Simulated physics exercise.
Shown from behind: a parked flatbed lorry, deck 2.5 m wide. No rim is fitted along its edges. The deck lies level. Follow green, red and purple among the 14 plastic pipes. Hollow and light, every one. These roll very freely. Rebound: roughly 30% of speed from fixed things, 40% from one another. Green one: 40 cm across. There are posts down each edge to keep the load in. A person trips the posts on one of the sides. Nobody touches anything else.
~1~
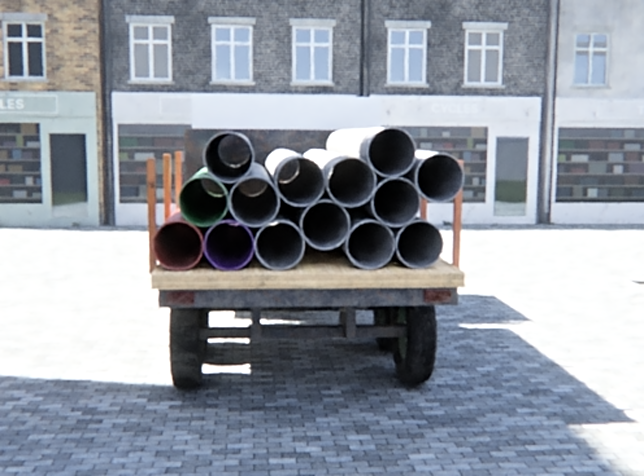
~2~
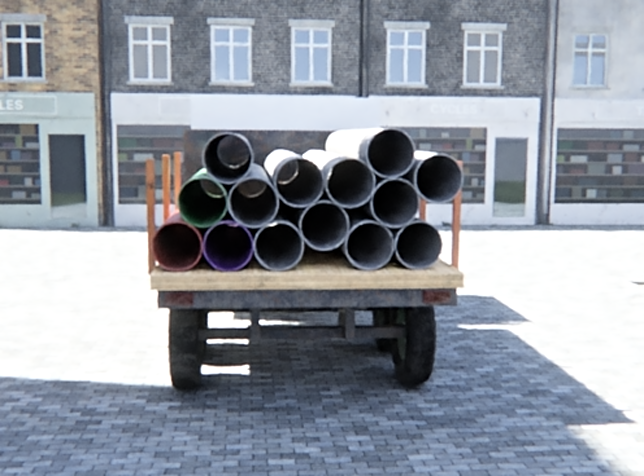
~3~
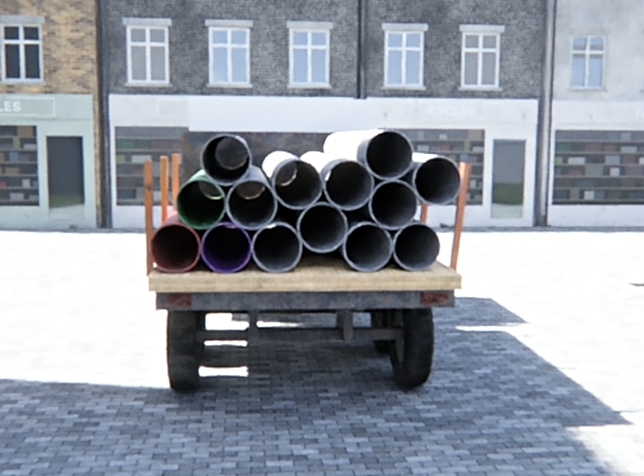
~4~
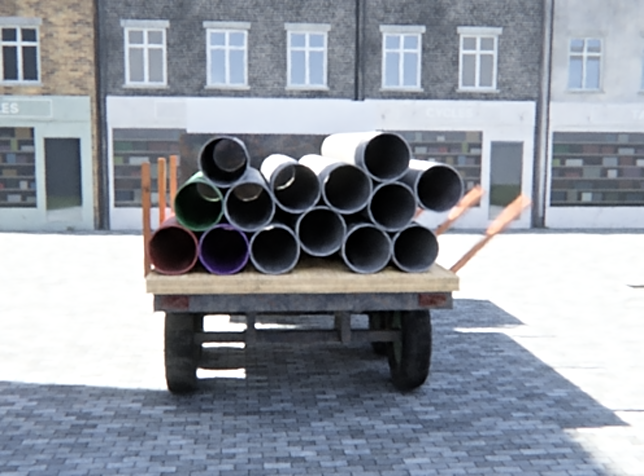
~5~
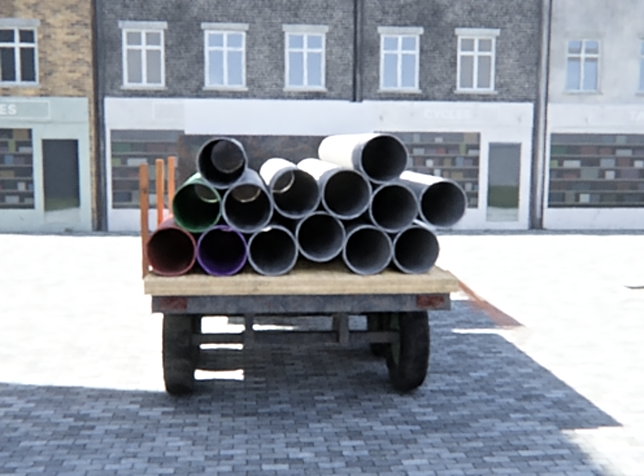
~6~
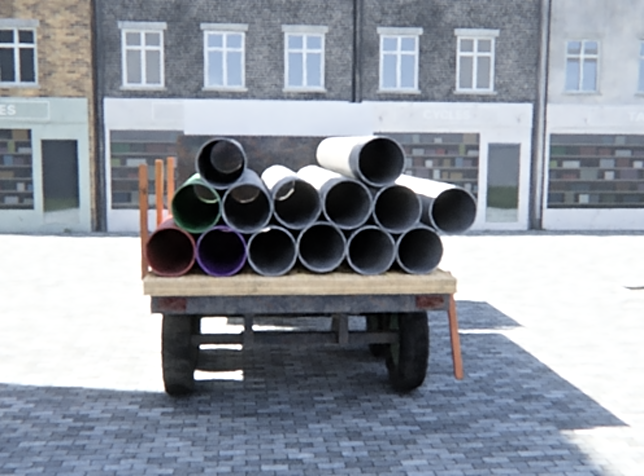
At the start, grey pipes and a green, a red and a purple one lie stacked between upright orange posts on a parked flatbed. The right posts tilt outward, swing down and hang below the deck edge, while the right-hand pipes shift slightly rightward and the coloured ones barely move.
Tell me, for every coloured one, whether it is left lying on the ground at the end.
The green is not. The red is not. The purple is not.
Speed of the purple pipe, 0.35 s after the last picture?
Near 0.0 m/s at that time.
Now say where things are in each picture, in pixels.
Green (203, 202), red (178, 246), purple (229, 246); sides still shut; the deck is level; 5 of the 14 make up the bottom layer, in the first picture.
Green (202, 203), red (177, 247), purple (228, 246); sides still shut, in the second picture.
Green (200, 204), red (175, 248), purple (226, 248); right posts out by 5°, tip at (465, 168), in the third picture.
Green (198, 206), red (173, 250), purple (224, 250); right posts out by 45°, tip at (526, 202), in the fourth picture.
Green (196, 207), red (171, 251), purple (222, 251); right posts out by 130°, tip at (524, 336), in the fifth picture.
Green (195, 208), red (170, 252), purple (221, 252); right posts out by 170°, tip at (459, 374), in the sixth picture.
Then, 0.4 s past the sixth picture, green is up on others, 40 cm from the left edge; red is on the deck, 20 cm from the left edge; purple is on the deck, 60 cm from the left edge; 1 of 14 is off.
Finally (8.4 s after the last picture), green is up on others, 40 cm from the left edge; red is on the deck, 20 cm from the left edge; purple is on the deck, 60 cm from the left edge; 9 of 14 are off.
